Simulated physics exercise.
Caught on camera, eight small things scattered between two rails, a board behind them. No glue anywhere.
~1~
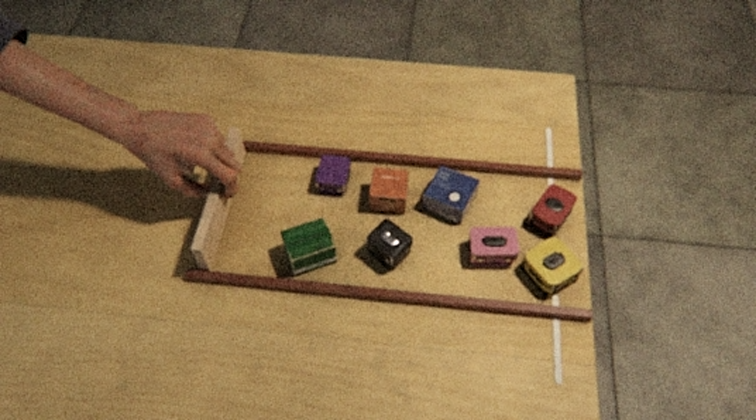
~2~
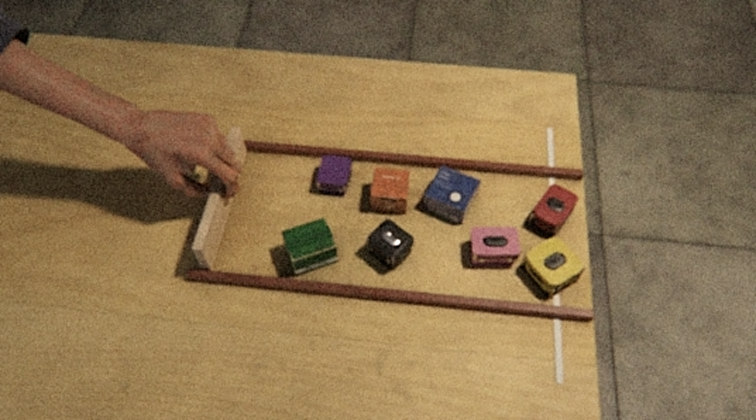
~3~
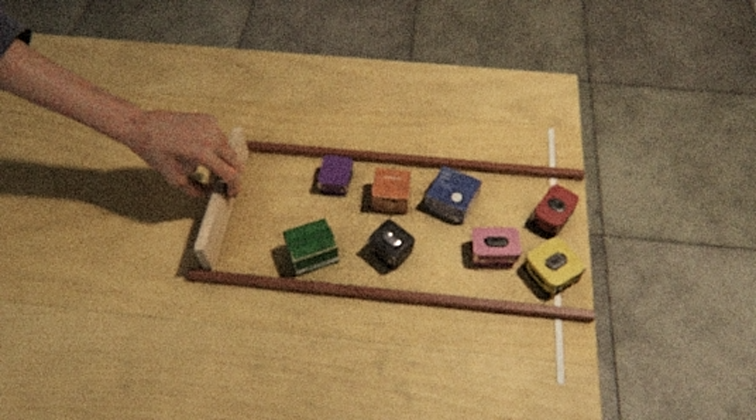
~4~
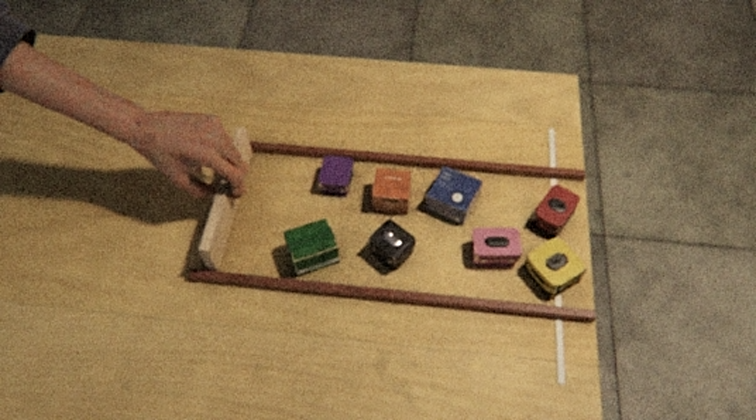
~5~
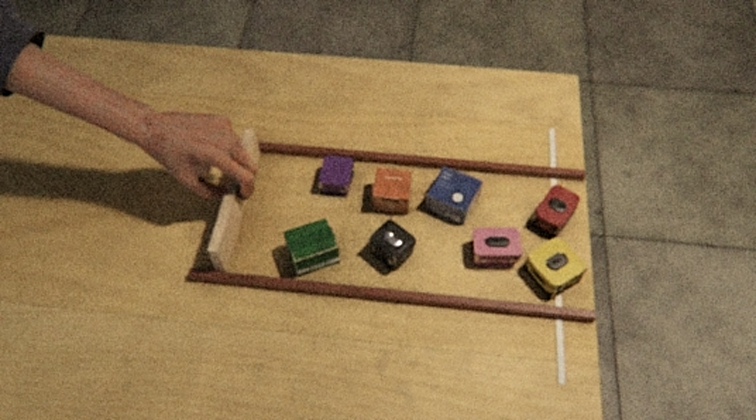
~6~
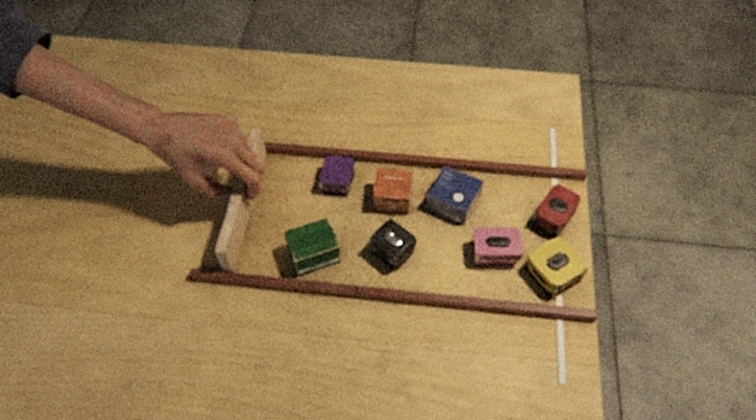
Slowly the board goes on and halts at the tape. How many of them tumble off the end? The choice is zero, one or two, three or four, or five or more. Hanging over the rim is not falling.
In the end the number that fall off is five or more.
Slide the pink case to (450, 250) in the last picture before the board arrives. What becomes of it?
Then it tumbles off.
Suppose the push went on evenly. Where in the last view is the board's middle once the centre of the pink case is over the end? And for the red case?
Its middle is around (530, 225) and around (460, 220).
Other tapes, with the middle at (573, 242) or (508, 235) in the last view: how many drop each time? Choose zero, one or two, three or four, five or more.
In that order: Five or over; either one or two.
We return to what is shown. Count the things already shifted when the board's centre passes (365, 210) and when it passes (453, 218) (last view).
At the one place 5, at the other 7.
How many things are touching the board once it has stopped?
It touches 3.
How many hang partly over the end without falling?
That would be 2.
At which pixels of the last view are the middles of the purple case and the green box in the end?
The purple case stops around (572, 196); the green box around (586, 288).
Soon after, none off yet; red case at rest near (556, 211); yellow case at rest near (555, 267); pink case at rest near (496, 247).
Then, none off yet; red case moving near (561, 212); yellow case at rest near (555, 267); pink case moved about its own width near (522, 240).
Further on, one off so far; red case falling near (567, 368); yellow case moved a little near (576, 265); pink case moved well along near (571, 230).
At rest, the number that fall off is five or more; fallen, orange box, blue box, pink case, yellow case and red case.
